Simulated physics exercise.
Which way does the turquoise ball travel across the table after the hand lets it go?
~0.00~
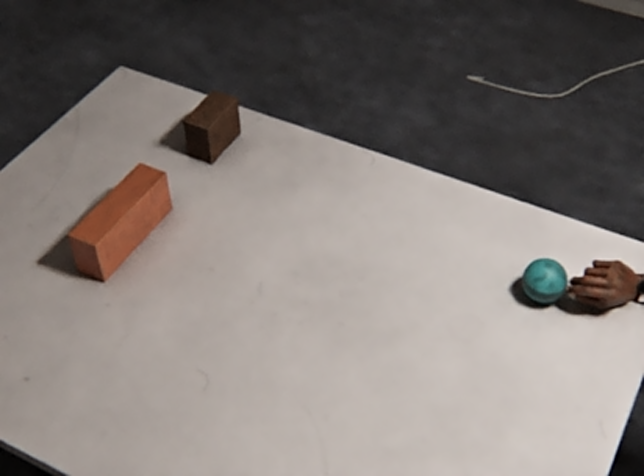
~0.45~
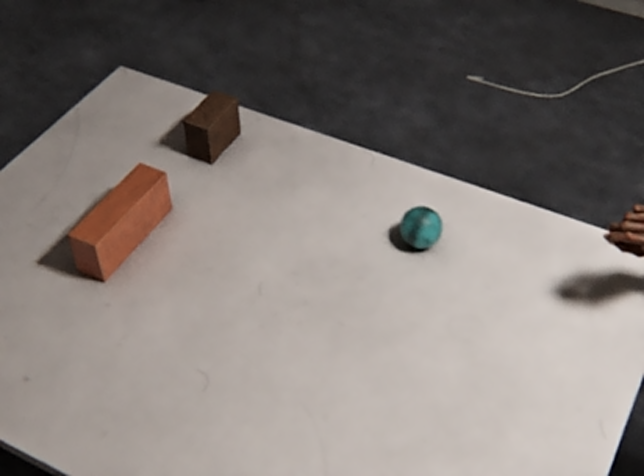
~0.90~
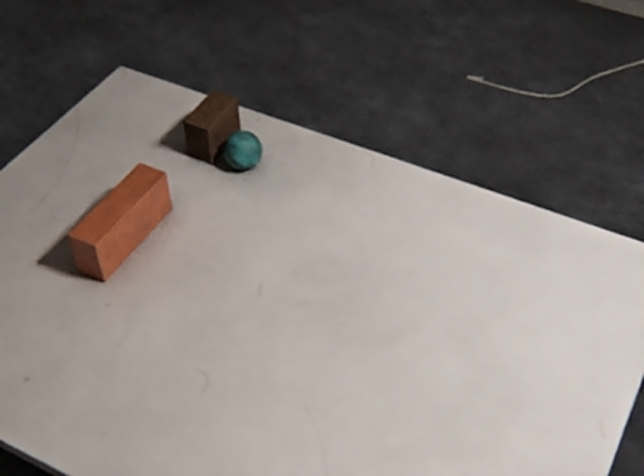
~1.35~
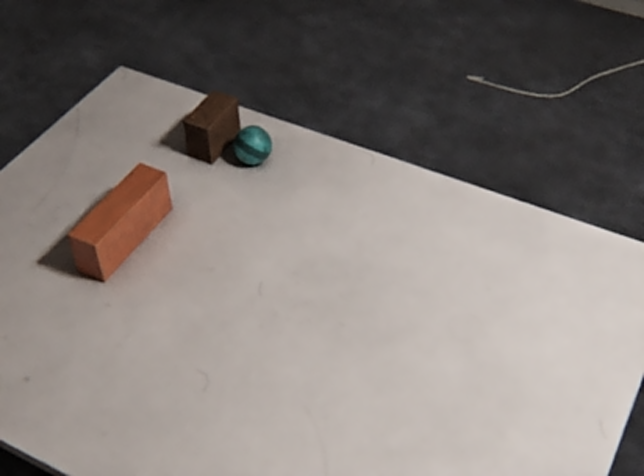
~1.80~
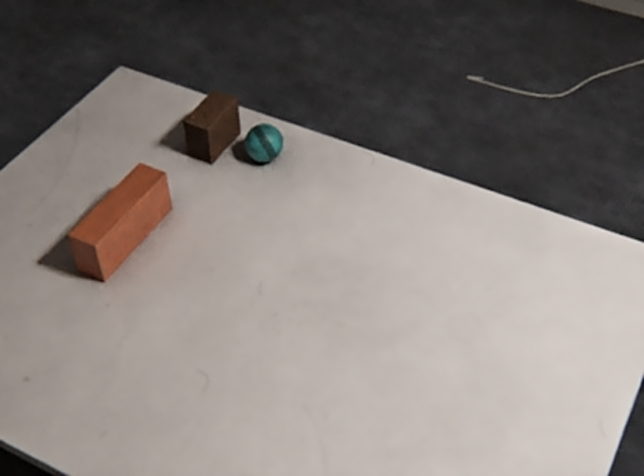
The turquoise ball rolls to the left, heading across the table towards the brown brick.
